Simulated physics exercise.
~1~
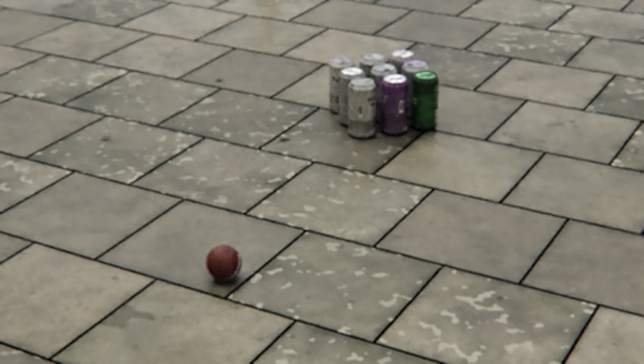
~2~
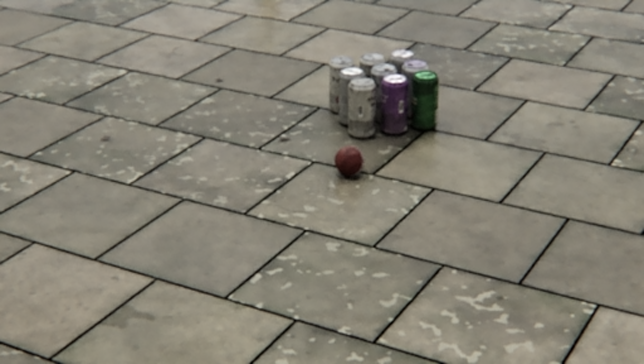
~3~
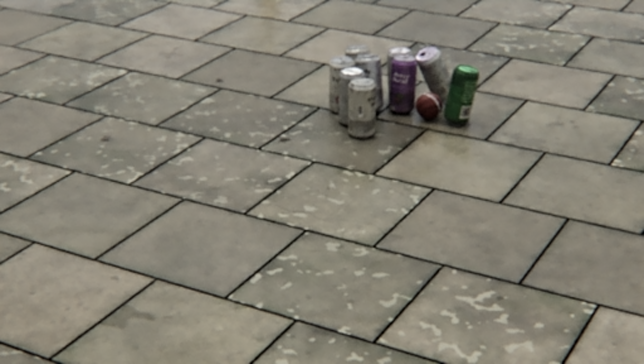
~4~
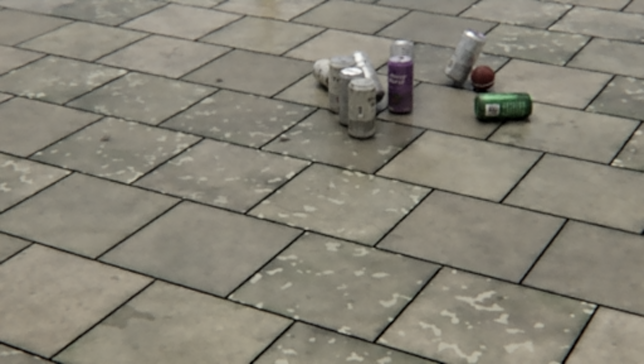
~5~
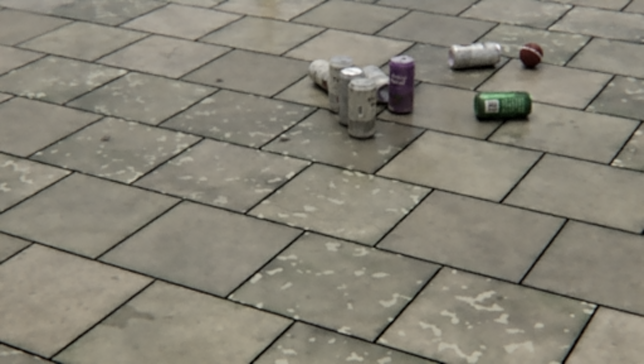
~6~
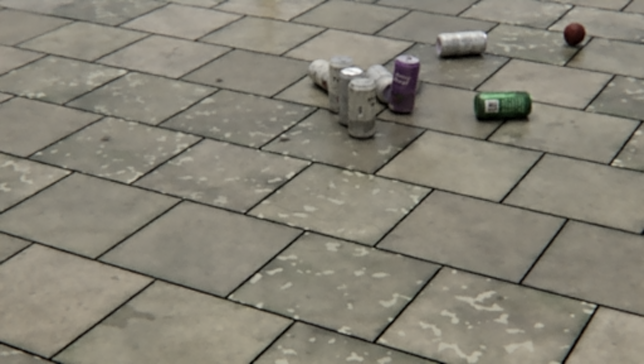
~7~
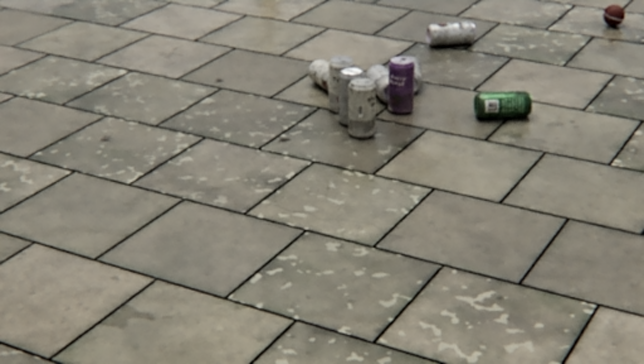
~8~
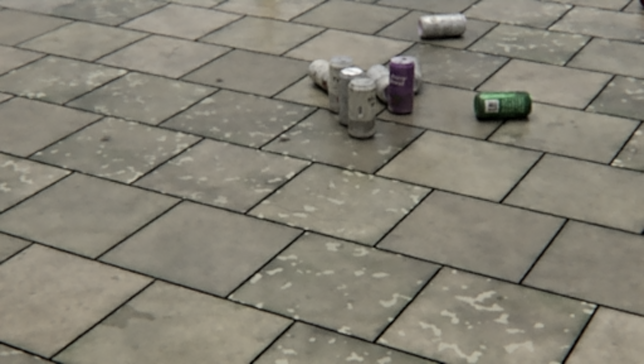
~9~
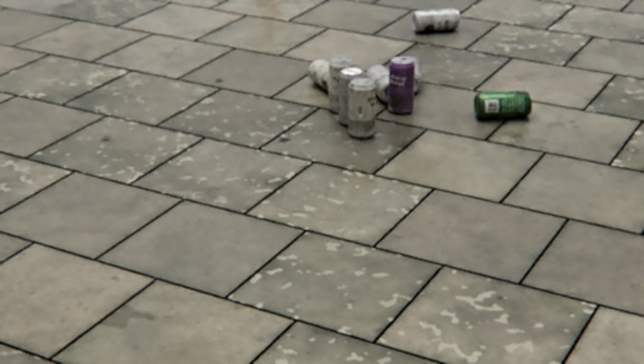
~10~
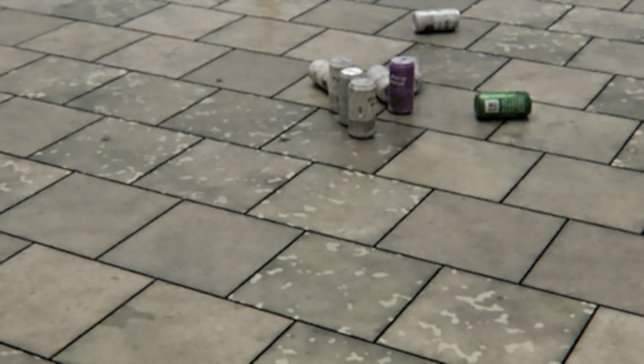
In the video, a dark red ball rolls across gray paving into a tight cluster of upright cans, scattering them and rolling out of view at the upper right, leaving a green can and some silvery ones lying down while a purple can and others stay standing.
